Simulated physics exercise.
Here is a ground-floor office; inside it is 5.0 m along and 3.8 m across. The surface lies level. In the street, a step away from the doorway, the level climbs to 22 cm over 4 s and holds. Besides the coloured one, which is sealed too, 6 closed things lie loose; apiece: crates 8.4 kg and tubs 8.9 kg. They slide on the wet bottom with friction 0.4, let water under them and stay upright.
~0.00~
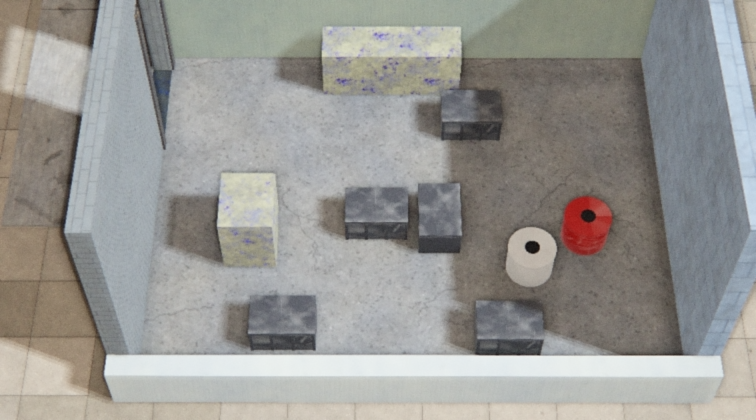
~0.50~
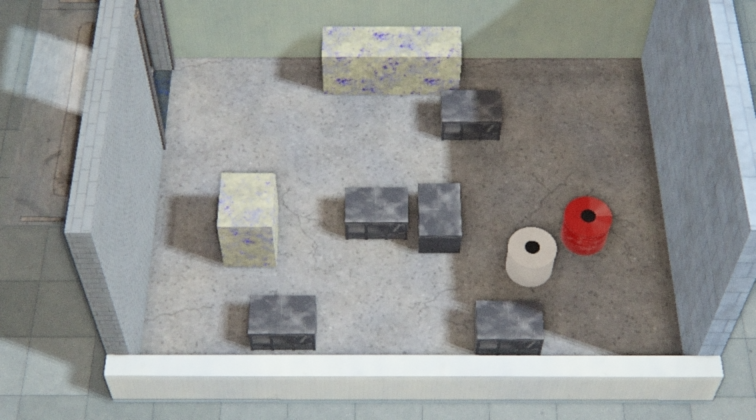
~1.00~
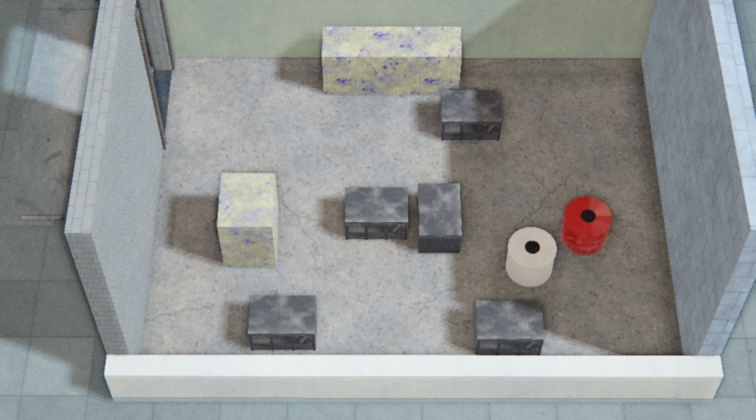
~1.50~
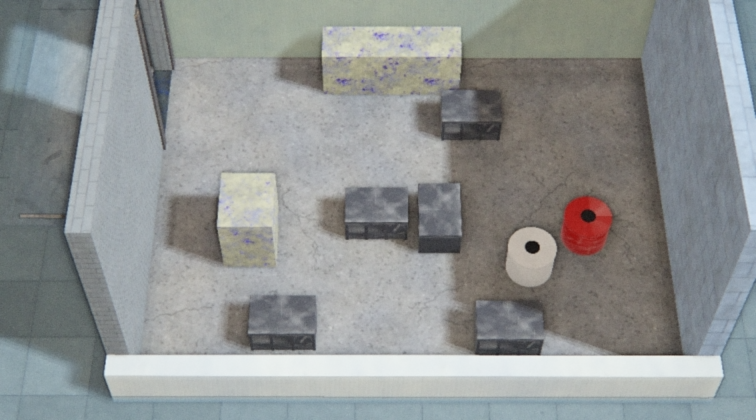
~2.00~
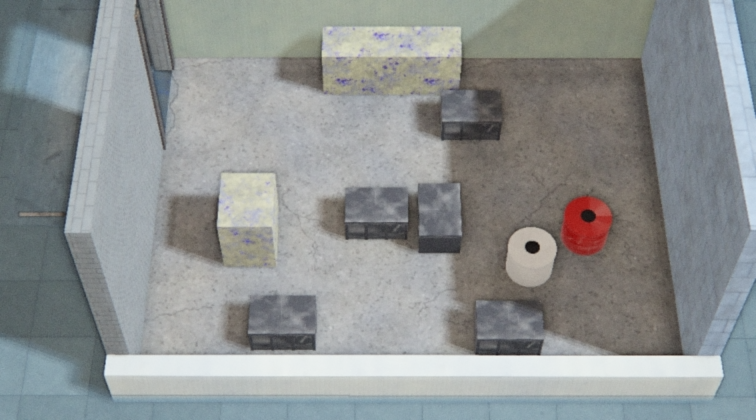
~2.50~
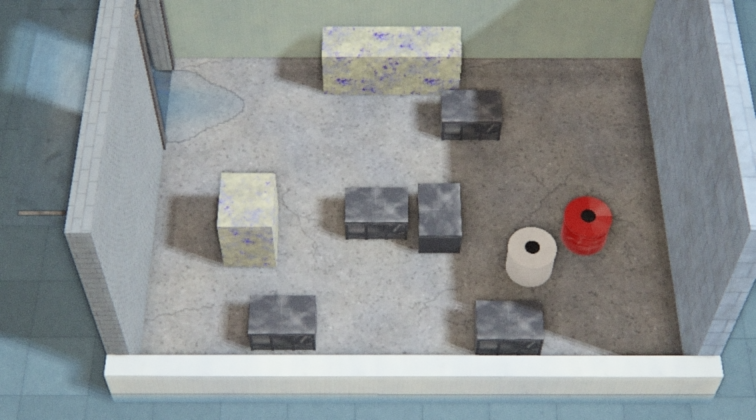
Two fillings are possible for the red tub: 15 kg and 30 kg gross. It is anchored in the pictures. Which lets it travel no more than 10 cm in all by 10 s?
I expect that the smaller load will do.
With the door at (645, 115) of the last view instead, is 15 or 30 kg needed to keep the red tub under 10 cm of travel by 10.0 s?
Then the lower weight is enough.
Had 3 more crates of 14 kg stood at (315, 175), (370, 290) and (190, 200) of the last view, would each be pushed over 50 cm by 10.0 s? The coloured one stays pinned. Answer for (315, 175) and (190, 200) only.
In that order: Over, under.
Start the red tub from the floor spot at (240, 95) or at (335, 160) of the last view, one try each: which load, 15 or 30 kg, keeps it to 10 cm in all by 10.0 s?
In that order: Neither holds; only the larger holds.
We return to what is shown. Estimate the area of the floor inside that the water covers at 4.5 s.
Roughly 5.0 m2.
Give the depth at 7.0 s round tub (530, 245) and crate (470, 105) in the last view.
About 4 and 2 cm.
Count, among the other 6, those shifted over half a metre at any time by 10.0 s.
I count 5.
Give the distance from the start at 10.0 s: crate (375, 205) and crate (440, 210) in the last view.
In that order: 140 cm, 150 cm.
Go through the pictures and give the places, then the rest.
The red tub at (588, 216), on the bottom; 0.0 m2 under water; 0 of 7 have shifted, in the first frame.
The red tub at (588, 216), on the bottom; 0.0 m2 under water; 0 of 7 have shifted, in the second frame.
The red tub at (588, 216), on the bottom; water covers 0.0 m2; 0 of 7 have shifted, in the third frame.
The red tub at (588, 216) rests on the ground; water covers 0.0 m2; 0 of 7 have shifted, in the fourth frame.
The red tub at (588, 216), on the bottom; 0.0 m2 under water; 0 of 7 have shifted, in the fifth frame.
The red tub at (588, 216), on the bottom; water covers 0.4 m2; 0 of 7 have shifted, in the sixth frame.
After 3.5 s the red tub would be 0 cm from its start with 15 kg and 0 cm from its start with 30 kg; 0 cm of water round it then.
After 4.5 s the red tub would be 0 cm from its start with 15 kg and 0 cm from its start with 30 kg; 0 cm of water round it then.
After 7.0 s the red tub would be 0 cm from its start with 15 kg and 0 cm from its start with 30 kg; 4 cm of water round it then.
After 10.0 s the red tub would be 0 cm from its start with 15 kg and 0 cm from its start with 30 kg; 6 cm of water round it then.
